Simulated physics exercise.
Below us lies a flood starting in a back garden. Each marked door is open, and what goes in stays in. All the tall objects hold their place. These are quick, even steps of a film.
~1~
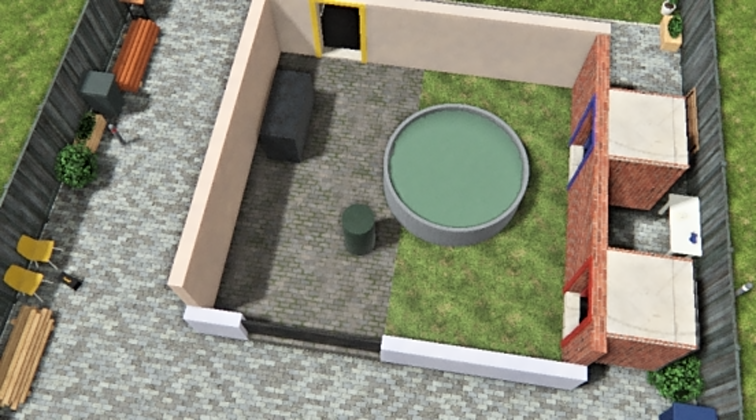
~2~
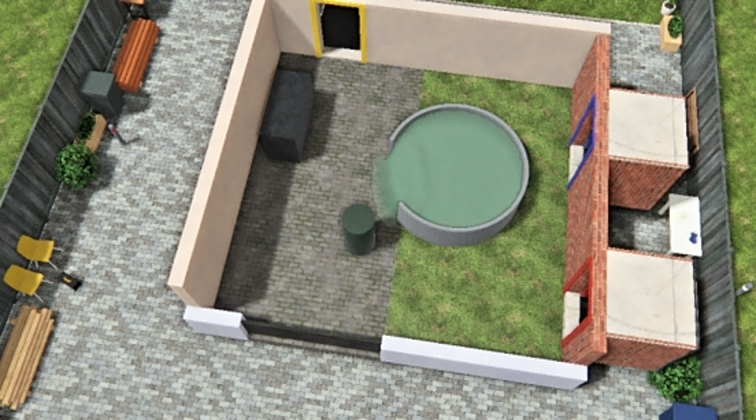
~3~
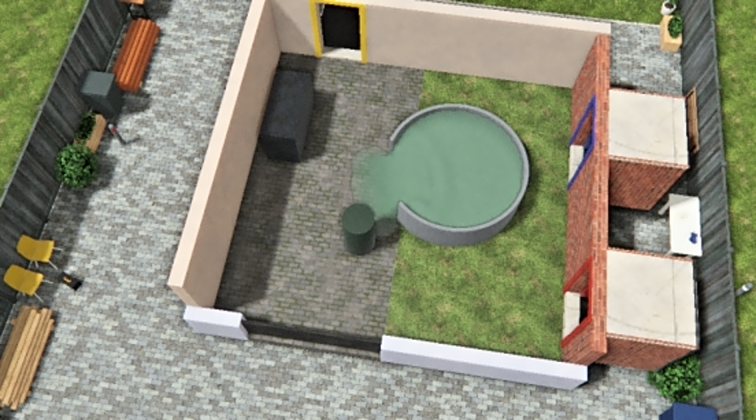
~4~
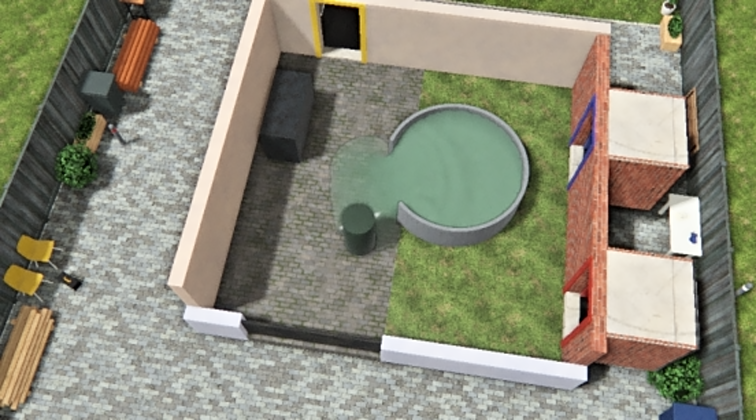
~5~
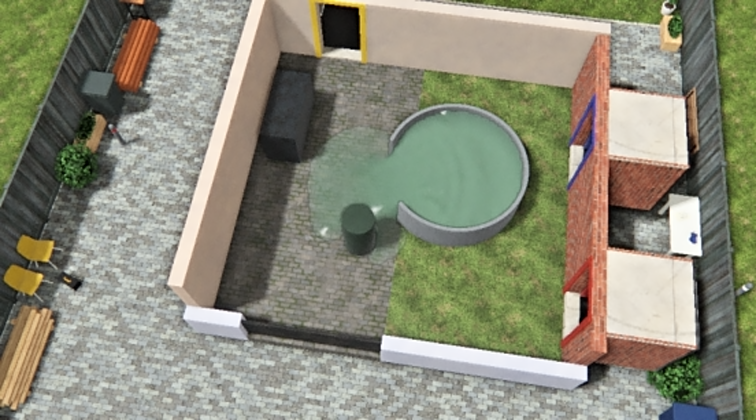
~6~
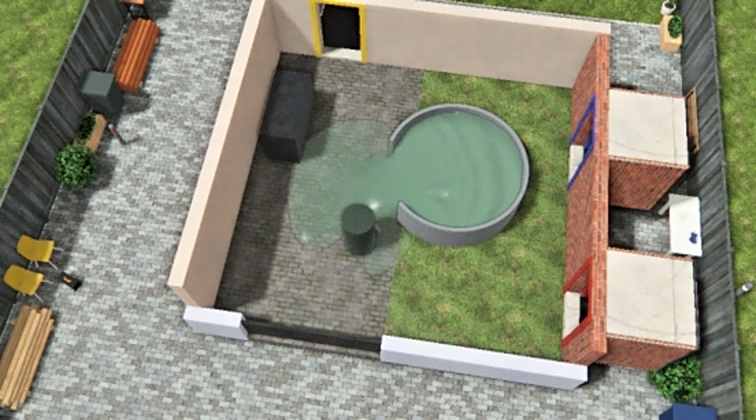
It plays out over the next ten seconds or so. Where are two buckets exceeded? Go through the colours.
The red door stays under that; the yellow door takes more than that; the blue door stays under that.
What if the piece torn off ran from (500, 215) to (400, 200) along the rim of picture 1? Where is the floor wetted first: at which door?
I say the red-painted one.
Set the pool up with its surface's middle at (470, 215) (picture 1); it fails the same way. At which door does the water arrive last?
It is the one in blue.
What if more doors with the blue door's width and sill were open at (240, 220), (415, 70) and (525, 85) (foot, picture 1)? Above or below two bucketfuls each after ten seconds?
In that order: Floods, holds, is under.
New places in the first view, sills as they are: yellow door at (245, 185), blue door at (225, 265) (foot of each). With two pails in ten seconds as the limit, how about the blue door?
In short: The blue one goes over.
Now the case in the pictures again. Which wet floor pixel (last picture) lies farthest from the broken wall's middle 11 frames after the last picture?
I would point to (211, 318).
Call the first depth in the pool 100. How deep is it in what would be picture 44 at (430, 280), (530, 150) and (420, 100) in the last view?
About 16, 0 and 8 per cent.
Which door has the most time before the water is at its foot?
That is the blue one.
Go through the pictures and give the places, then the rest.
In the first frame, the round tank at (456, 167) is whole and still.
In the second frame, water pours out at (388, 183) and has run to (396, 222).
In the third frame, water pours out at (388, 185) and has run to (363, 153).
In the fourth frame, water pours out at (388, 185) and has run to (350, 143).
In the fifth frame, the front is at (317, 230), out from the gap at (388, 185).
In the sixth frame, water pours out at (388, 185) and has run to (296, 230).
A moment on, water covers 30 % of the floor; the red door not reached, the yellow door not reached, the blue door not reached.
Next, water covers 45 % of the floor; the red door not reached, the yellow door under two buckets in, the blue door not reached.
Then, water covers 60 % of the floor; the red door not reached, the yellow door over two buckets in, the blue door not reached.
Later, water covers 85 % of the floor; the red door wet at the sill, nothing in, the yellow door far over two buckets in, the blue door not reached.
In the end, water covers 100 % of the floor; the red door wet at the sill, nothing in, the yellow door far over two buckets in, the blue door wet at the sill, nothing in.
